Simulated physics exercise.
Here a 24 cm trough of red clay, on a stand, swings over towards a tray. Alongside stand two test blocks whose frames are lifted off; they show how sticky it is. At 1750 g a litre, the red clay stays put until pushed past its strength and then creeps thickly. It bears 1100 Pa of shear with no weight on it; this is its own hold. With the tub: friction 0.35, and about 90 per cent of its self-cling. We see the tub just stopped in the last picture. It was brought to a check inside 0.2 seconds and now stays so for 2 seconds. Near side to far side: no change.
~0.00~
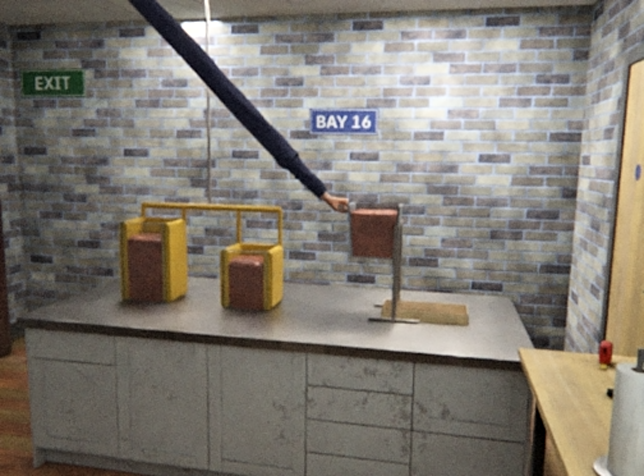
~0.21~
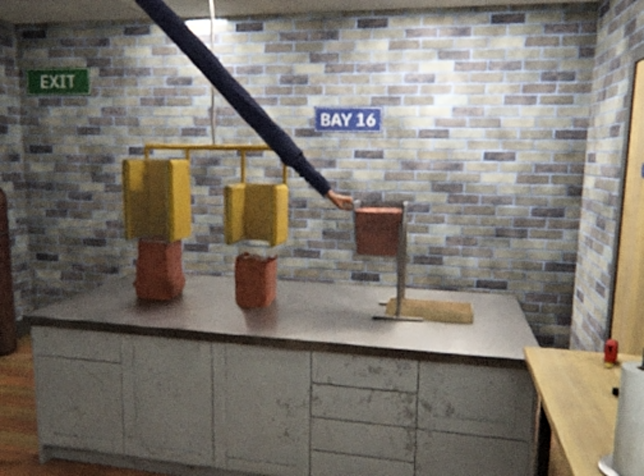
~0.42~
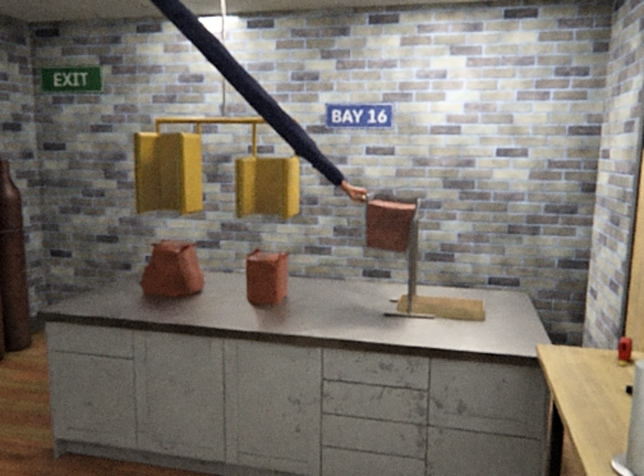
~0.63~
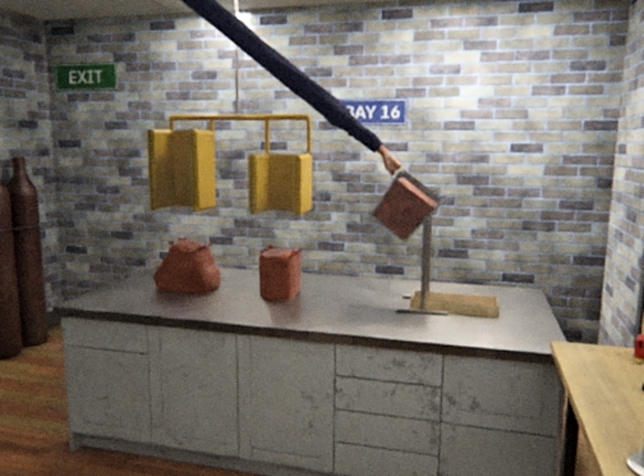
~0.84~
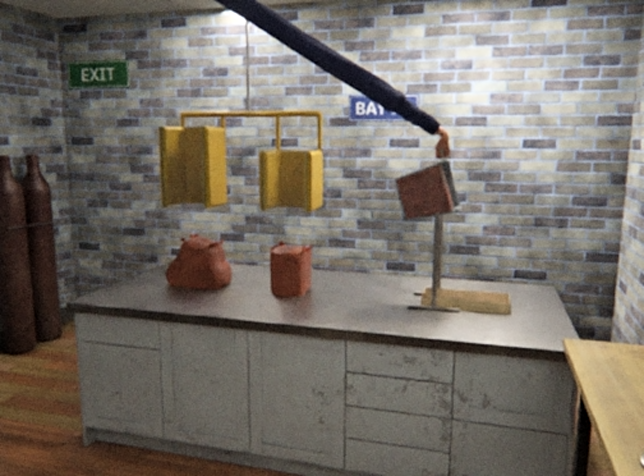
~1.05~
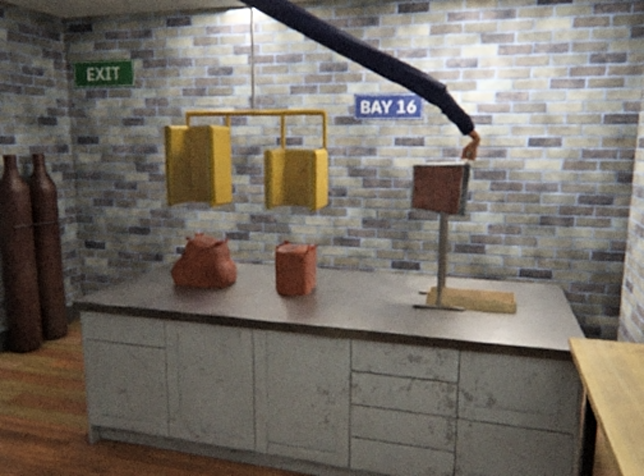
A yellow frame lifted off two red clay blocks on a counter, and the left one sagged into a squat lump while a dark-sleeved arm turned a tub of red clay on a stand.
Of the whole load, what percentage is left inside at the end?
Close to 100 % is left inside.
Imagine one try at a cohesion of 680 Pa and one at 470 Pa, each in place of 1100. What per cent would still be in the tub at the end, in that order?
70 %, then 55 %.
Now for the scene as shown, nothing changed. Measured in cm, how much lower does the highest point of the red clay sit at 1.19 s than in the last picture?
Roughly 0 cm.
After 1.19 s, the tub is at 93 degrees and holds 100 %.
After 1.36 s, the tub is at 93 degrees and holds 100 %.
After 1.53 s, the tub is at 93 degrees and holds 100 %.
After 1.70 s, the tub is at 93 degrees and holds 100 %.
After 3.05 s, the tub is at 93 degrees and holds 100 %.
